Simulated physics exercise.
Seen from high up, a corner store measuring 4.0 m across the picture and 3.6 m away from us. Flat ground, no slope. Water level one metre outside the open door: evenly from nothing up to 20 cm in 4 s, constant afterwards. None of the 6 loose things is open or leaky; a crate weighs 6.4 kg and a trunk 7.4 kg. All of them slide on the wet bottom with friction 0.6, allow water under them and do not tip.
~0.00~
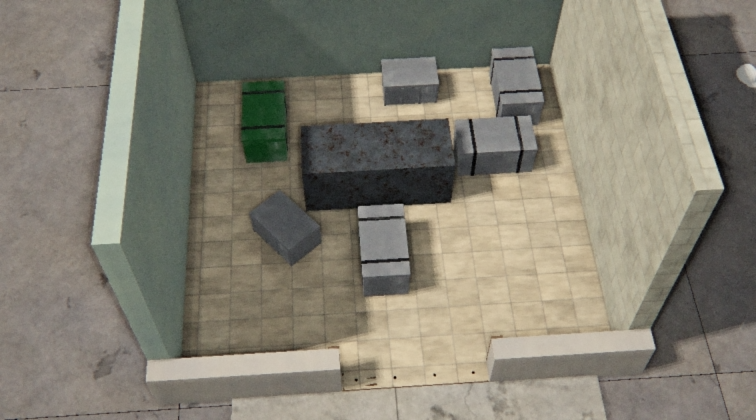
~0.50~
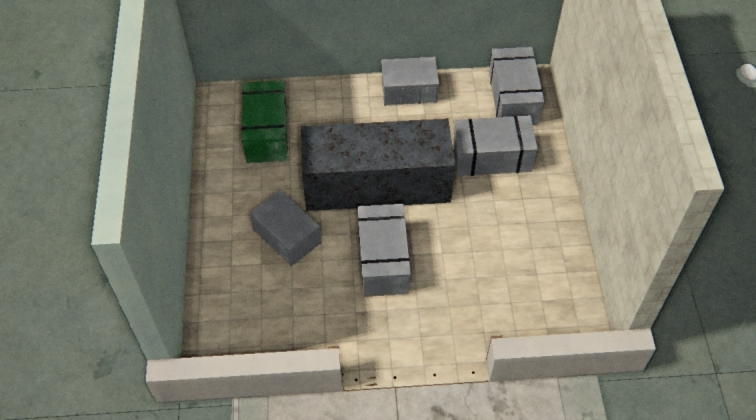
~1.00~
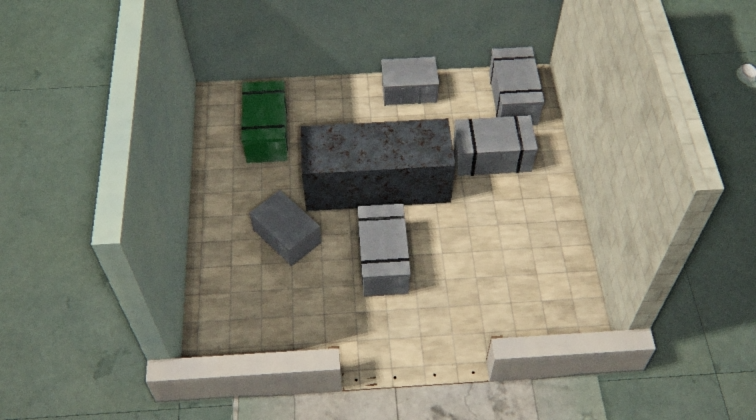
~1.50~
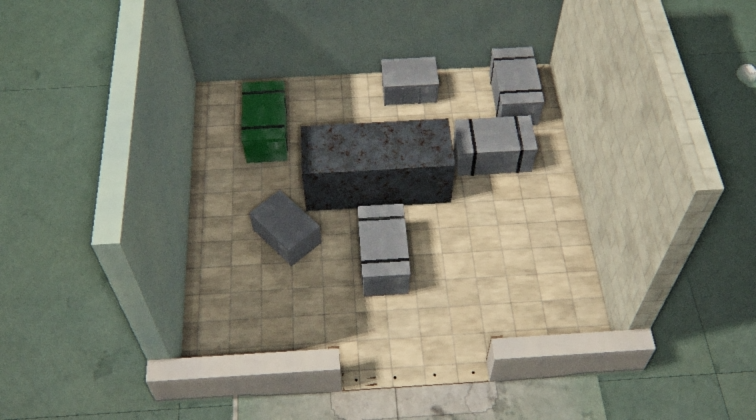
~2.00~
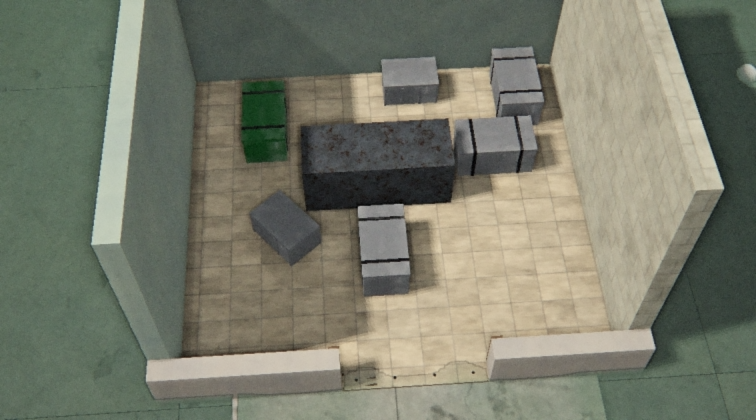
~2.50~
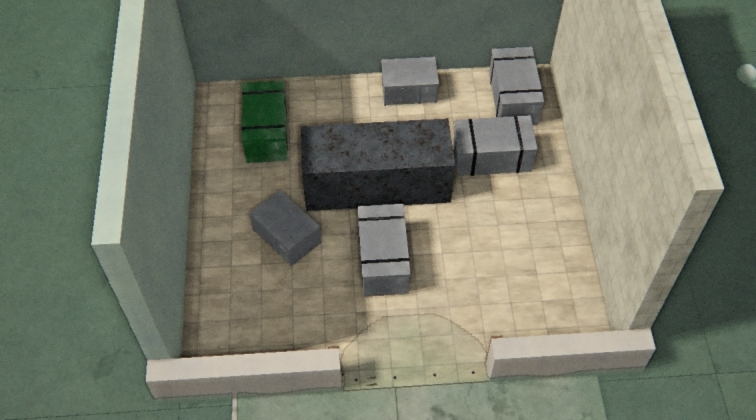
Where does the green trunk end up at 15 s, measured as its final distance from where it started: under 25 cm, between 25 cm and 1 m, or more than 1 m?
The green trunk ends up between 25 cm and 1 m from its start.
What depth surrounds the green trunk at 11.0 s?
About 8 cm.
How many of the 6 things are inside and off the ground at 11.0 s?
By my count, 6.
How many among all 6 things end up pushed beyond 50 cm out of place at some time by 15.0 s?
6 of them.
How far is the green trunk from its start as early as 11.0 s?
Around 40 centimetres.
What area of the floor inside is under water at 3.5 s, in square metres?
Flooded: Near 2.5 m2.
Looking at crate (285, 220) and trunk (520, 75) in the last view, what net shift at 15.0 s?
140 cm, 100 cm.
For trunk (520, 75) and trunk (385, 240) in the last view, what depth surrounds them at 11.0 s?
Some 10 cm at the first, some 10 cm at the second.
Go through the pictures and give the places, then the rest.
The green trunk at (263, 110) rests on the ground; 0.0 m2 under water; 0 of 6 have shifted, in the first picture.
The green trunk at (263, 110) rests on the ground; water covers 0.0 m2; 0 of 6 have shifted, in the second picture.
The green trunk at (263, 110) rests on the ground; water covers 0.0 m2; 0 of 6 have shifted, in the third picture.
The green trunk at (263, 110) rests on the ground; 0.0 m2 under water; 0 of 6 have shifted, in the fourth picture.
The green trunk at (263, 110), on the bottom; water covers 0.0 m2; 0 of 6 have shifted, in the fifth picture.
The green trunk at (263, 110), on the bottom; water covers 0.5 m2; 0 of 6 have shifted, in the sixth picture.
After 3.5 s the green trunk is near (263, 110), 0.0 m from its start, aground; 0 afloat.
After 6.8 s the green trunk is near (263, 110), 0.0 m from its start, aground; 3 afloat.
After 11.0 s the green trunk is near (251, 133), 0.4 m from its start, afloat; 6 afloat.
After 15.0 s the green trunk is near (211, 89), 0.6 m from its start, afloat; 6 afloat.
